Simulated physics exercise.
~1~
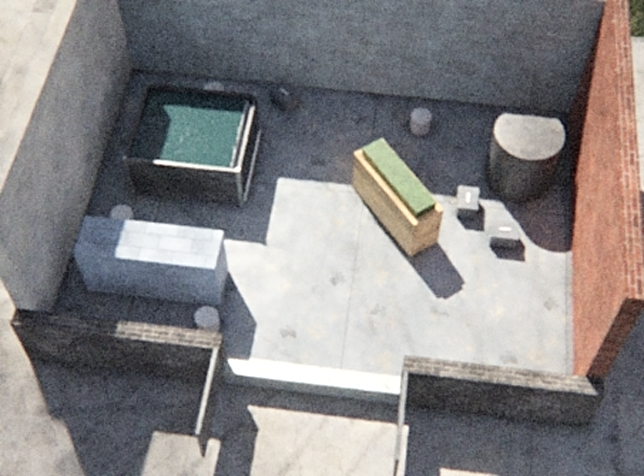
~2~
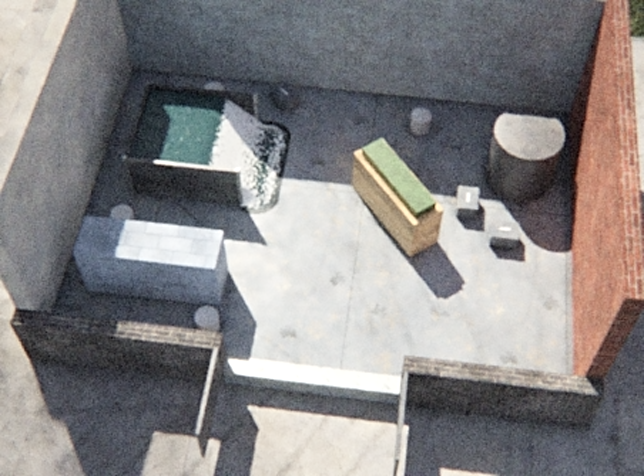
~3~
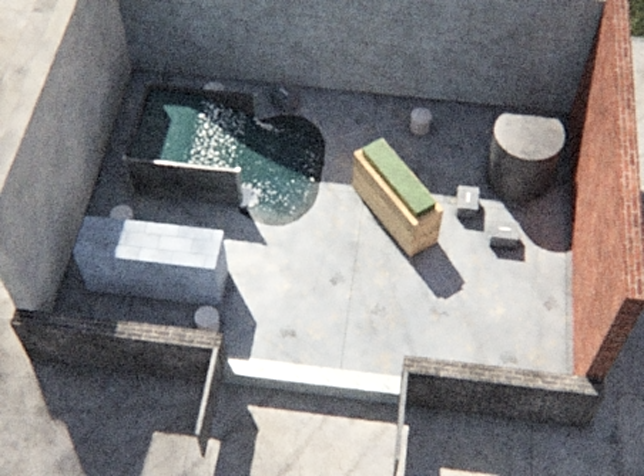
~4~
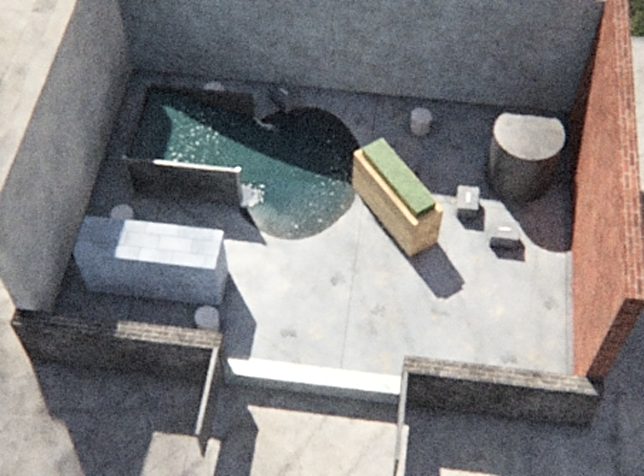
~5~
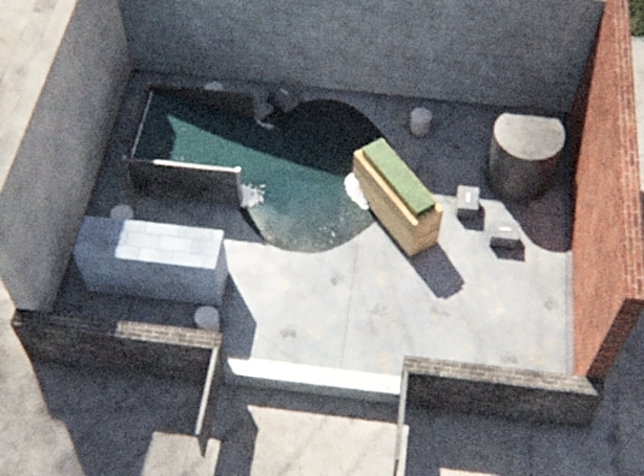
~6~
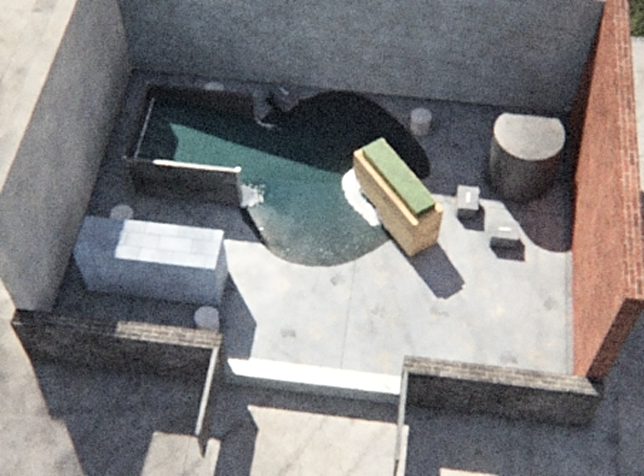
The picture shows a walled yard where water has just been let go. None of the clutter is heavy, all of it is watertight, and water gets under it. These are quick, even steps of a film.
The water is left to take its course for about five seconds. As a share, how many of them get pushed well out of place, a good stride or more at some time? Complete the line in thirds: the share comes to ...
The share comes to less than a third.
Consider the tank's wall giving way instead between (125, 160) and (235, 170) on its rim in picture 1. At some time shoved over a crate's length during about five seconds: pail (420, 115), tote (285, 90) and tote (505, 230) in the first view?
Same order as named: Not sent that far; not sent that far; not sent that far.
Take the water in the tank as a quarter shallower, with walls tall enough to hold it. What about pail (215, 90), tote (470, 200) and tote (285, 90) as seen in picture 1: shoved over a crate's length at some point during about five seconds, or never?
First one missed the mark, second one missed the mark, third one missed the mark.
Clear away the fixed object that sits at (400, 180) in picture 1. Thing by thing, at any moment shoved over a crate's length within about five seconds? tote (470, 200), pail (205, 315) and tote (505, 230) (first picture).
In that order: Swept aside, not that far, that far or more.
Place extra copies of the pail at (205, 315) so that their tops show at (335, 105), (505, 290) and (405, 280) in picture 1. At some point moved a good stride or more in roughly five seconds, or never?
Taking them one at a time: Goes the distance; goes the distance; goes the distance.
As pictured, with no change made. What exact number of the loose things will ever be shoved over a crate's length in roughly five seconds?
It totals 1.
A moment on, 0 of 7 are well off their spots; 0 afloat.
Next, 1 of 7 are well off their spots; 1 afloat.
Later, 1 of 7 are well off their spots; 1 afloat.
In the end, 1 of 7 are well off their spots, and 1 have been at some point; 1 afloat.
